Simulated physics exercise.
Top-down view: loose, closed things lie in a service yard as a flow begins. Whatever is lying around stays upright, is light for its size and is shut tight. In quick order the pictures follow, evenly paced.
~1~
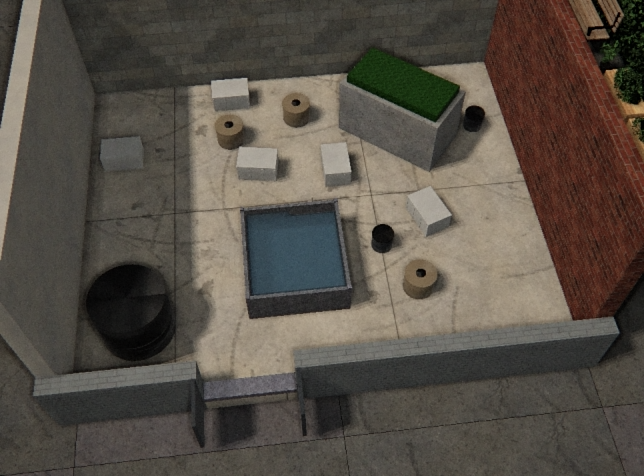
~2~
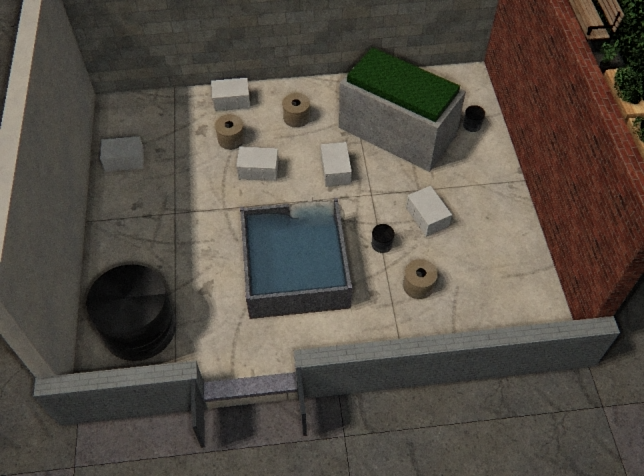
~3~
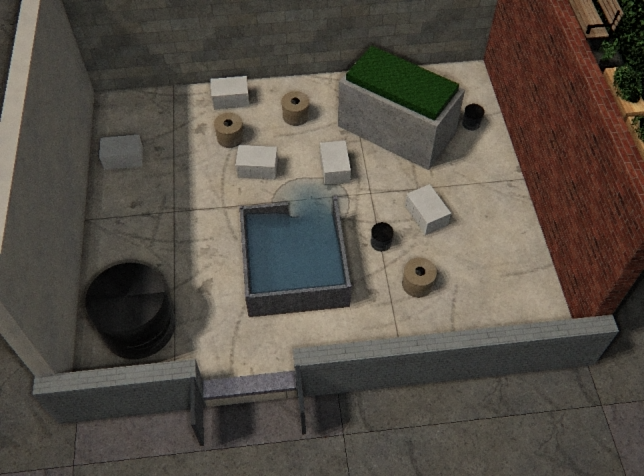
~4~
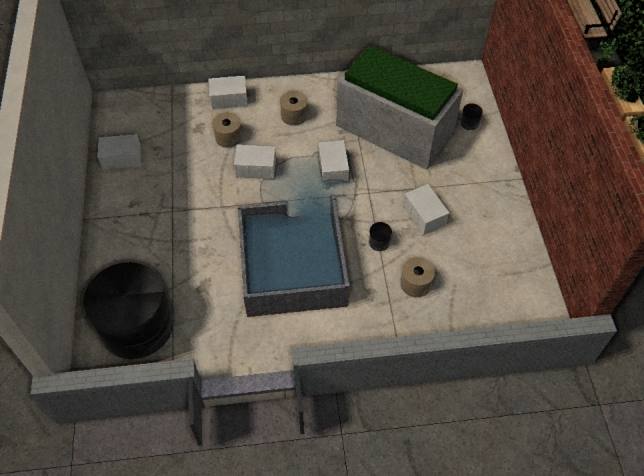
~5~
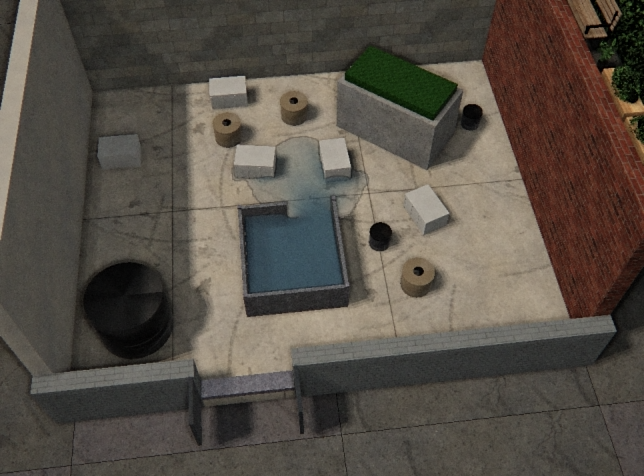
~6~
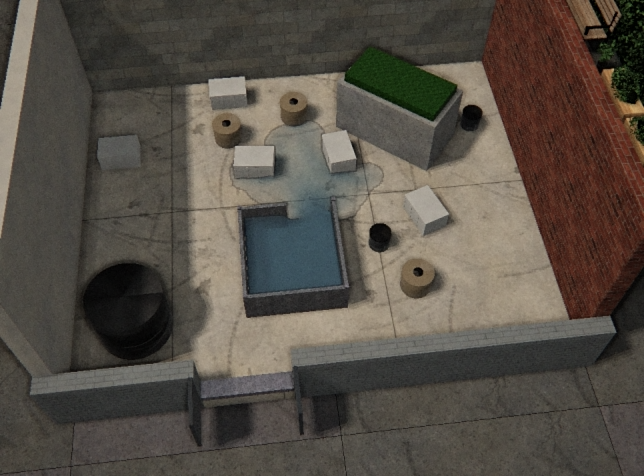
A walled concrete yard, grey on most sides with red brick at right, is seen from high above. A square pool of blue water sits near the middle, with pale blocks, tan spools, dark round containers and a green-topped planter around it. Water stirs at the pool's back edge, spills over and spreads backward among the blocks, one shifting slightly, while the view barely moves.
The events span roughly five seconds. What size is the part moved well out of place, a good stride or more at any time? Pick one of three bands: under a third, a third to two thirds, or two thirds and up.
A third to two thirds.
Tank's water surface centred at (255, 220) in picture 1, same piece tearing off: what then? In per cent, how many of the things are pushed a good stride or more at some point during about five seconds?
About 50 per cent.
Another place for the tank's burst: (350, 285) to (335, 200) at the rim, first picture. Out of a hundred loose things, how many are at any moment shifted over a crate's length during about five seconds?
My estimate is some 40 per cent of them.
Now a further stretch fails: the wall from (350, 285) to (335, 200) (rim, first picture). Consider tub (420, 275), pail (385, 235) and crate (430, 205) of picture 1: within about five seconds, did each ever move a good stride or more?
Well, in order they come out as over the mark, over the mark and over the mark.
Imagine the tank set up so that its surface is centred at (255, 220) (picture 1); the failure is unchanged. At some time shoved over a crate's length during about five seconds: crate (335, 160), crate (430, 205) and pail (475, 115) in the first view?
Item one not displaced far, item two not displaced far, item three not displaced far.
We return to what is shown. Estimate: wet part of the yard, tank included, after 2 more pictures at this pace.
Roughly 20 %.
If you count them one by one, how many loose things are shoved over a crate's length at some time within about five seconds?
That works out to 5.
A moment on, 1 of 10 are well off their spots; 0 afloat.
Next, 3 of 10 are well off their spots; 2 afloat.
Later, 4 of 10 are well off their spots; 2 afloat.
In the end, 5 of 10 are well off their spots, and 5 have been at some point; 2 afloat.
